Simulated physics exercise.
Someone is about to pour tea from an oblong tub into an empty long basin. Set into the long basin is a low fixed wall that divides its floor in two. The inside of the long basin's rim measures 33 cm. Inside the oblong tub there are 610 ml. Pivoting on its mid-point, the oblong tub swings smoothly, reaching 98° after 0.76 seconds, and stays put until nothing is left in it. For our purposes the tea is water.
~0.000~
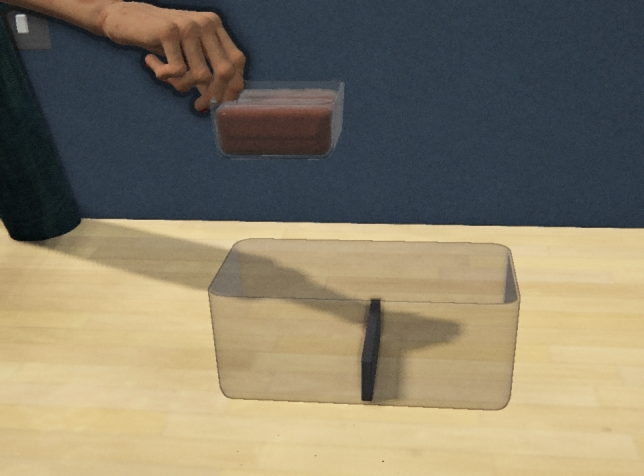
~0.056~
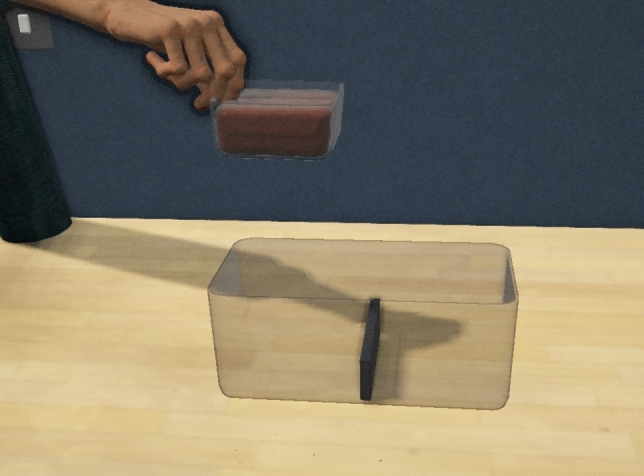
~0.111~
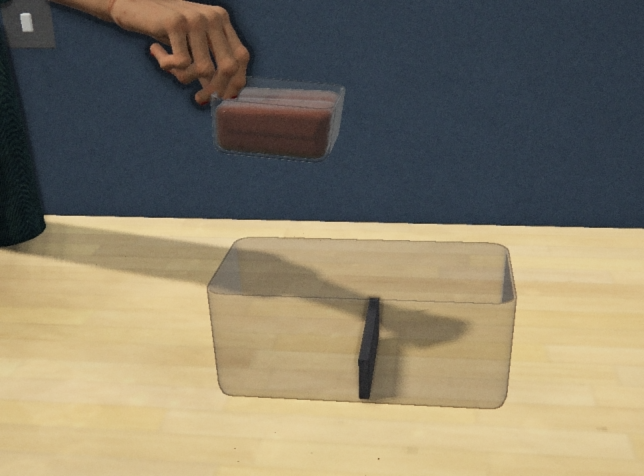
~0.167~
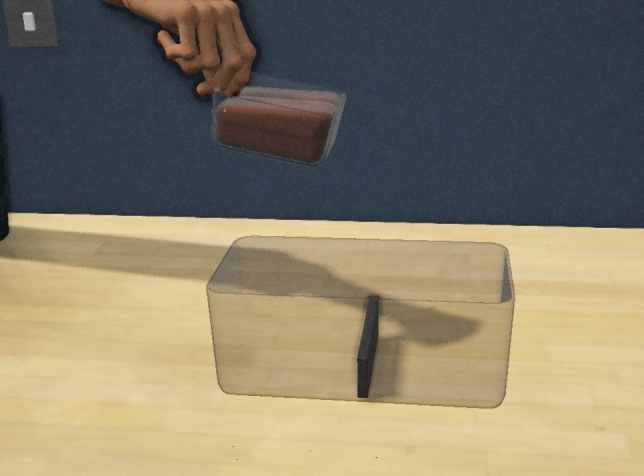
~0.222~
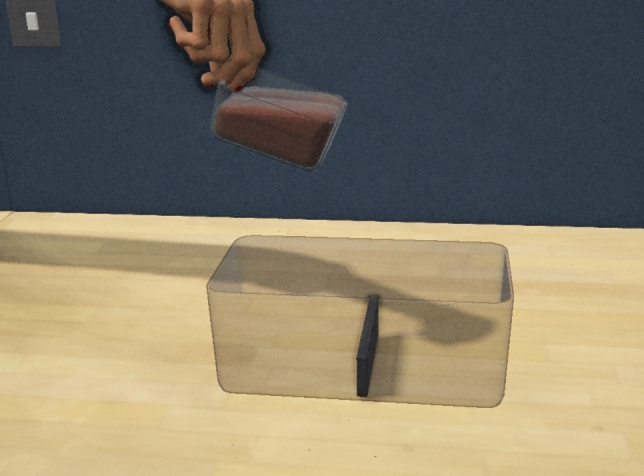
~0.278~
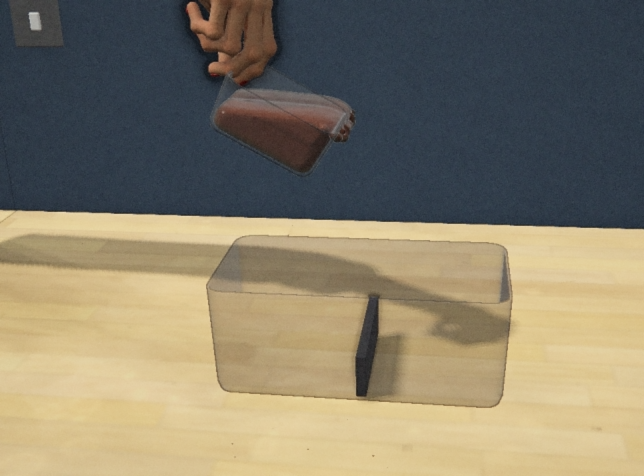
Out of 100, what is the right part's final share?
About 79 out of 100.
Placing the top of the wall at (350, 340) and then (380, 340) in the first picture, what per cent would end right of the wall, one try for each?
It comes to 85 per cent, and then 70 per cent.
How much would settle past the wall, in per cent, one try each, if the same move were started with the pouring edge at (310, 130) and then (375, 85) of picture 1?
60 in a hundred, followed by 90 in a hundred.
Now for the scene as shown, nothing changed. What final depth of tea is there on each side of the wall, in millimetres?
Left part: About 4 mm; right part: About 22 mm.
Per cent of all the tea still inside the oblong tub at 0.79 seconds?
Close to 5 percent of the total.
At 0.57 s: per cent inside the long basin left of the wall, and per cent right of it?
Lab note: Left near 1, right near 32.
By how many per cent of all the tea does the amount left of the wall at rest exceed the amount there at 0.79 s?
Some 10 per cent.
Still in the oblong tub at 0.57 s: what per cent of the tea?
Roughly 20 per cent.
Then, 0.57 s in, the tilt is 84° and 19 per cent is still to pour, 1 is left of the wall and 31 right of it.
Then, 0.79 s in, the tilt is 98° and 5 per cent is still to pour, 9 is left of the wall and 79 right of it.
Then, 1.01 s in, the tilt is 98° and 1 per cent is still to pour, 18 is left of the wall and 79 right of it.
Then, 1.26 s in, the tilt is 98° and 0 per cent is still to pour, 20 is left of the wall and 79 right of it.
Finally, 20 per cent lies left of the wall, 79 right of it and 1 outside.
